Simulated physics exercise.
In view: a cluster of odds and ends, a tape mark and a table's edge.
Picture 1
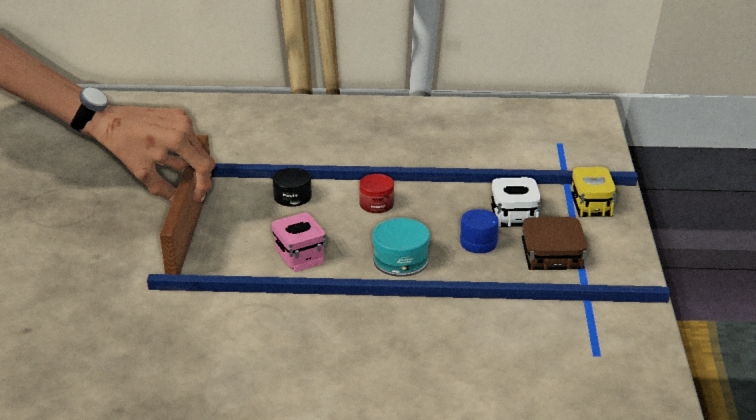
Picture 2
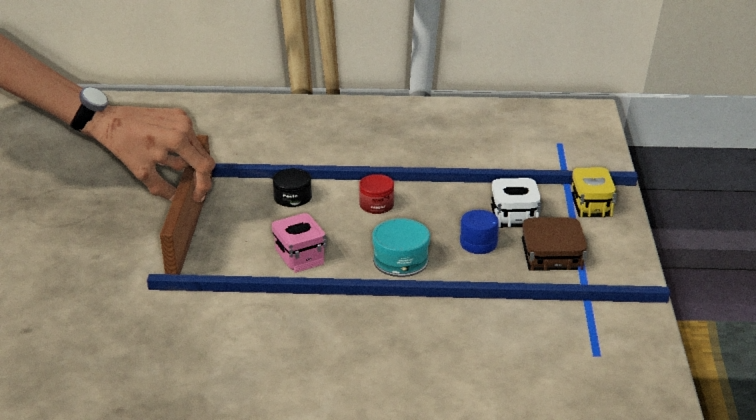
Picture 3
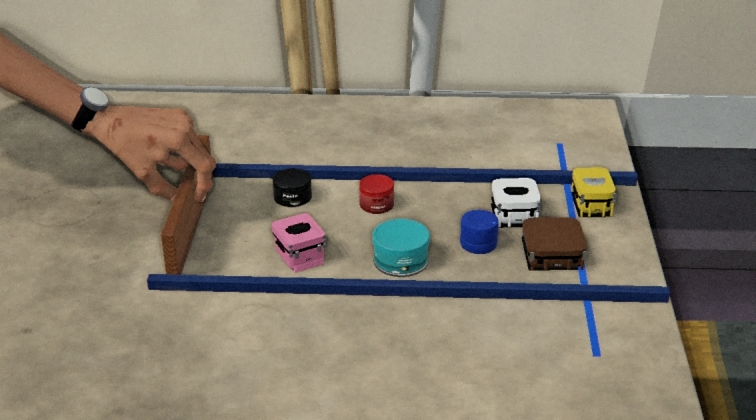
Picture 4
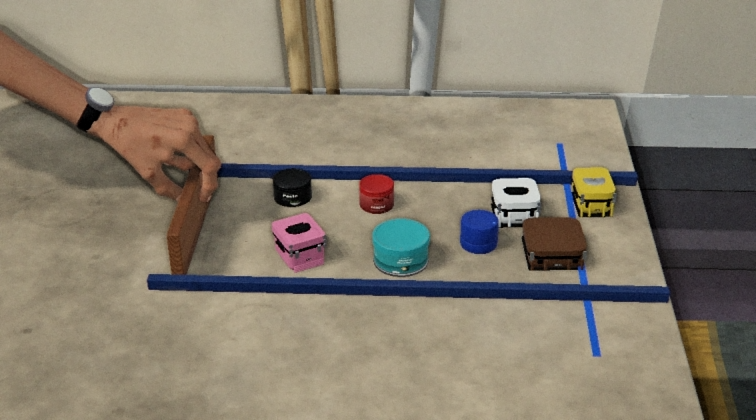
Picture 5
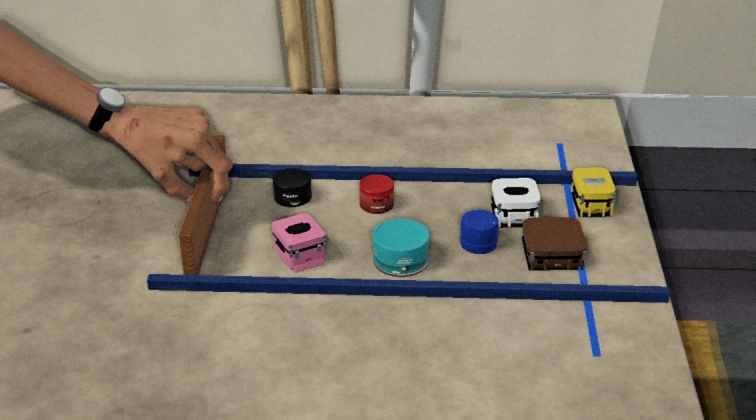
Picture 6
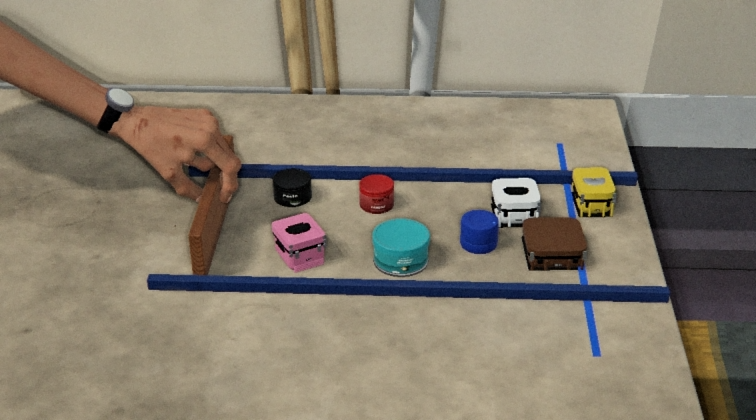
A hand held a wooden board upright between two blue rails on a table, then slid it slightly right toward a cluster of small, colourful pots and cases, which all stayed where they were.
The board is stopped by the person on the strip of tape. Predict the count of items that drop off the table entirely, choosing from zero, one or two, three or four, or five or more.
The count is one or two.
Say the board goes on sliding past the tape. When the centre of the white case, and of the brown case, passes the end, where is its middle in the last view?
The middle is at (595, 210) when it's the white case, and at (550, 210) when it's the brown case.
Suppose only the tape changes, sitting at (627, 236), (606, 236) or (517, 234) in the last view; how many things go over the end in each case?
4, 4, 0.
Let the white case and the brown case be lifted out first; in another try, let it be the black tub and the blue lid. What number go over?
The count is 0 in one try and 1 in the other, in that order.
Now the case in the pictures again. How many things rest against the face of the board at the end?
4 in contact.
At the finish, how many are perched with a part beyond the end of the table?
It totals 2.
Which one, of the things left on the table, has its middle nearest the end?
The turquoise pot winds up nearest.
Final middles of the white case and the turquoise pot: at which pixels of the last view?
The first one ends at (632, 211), the second at (652, 258).
Soon after, none off yet; yellow case at rest near (593, 193); brown case at rest near (553, 245); white case at rest near (515, 203).
At rest, the number that fall off is one or two; fallen, brown case and yellow case.
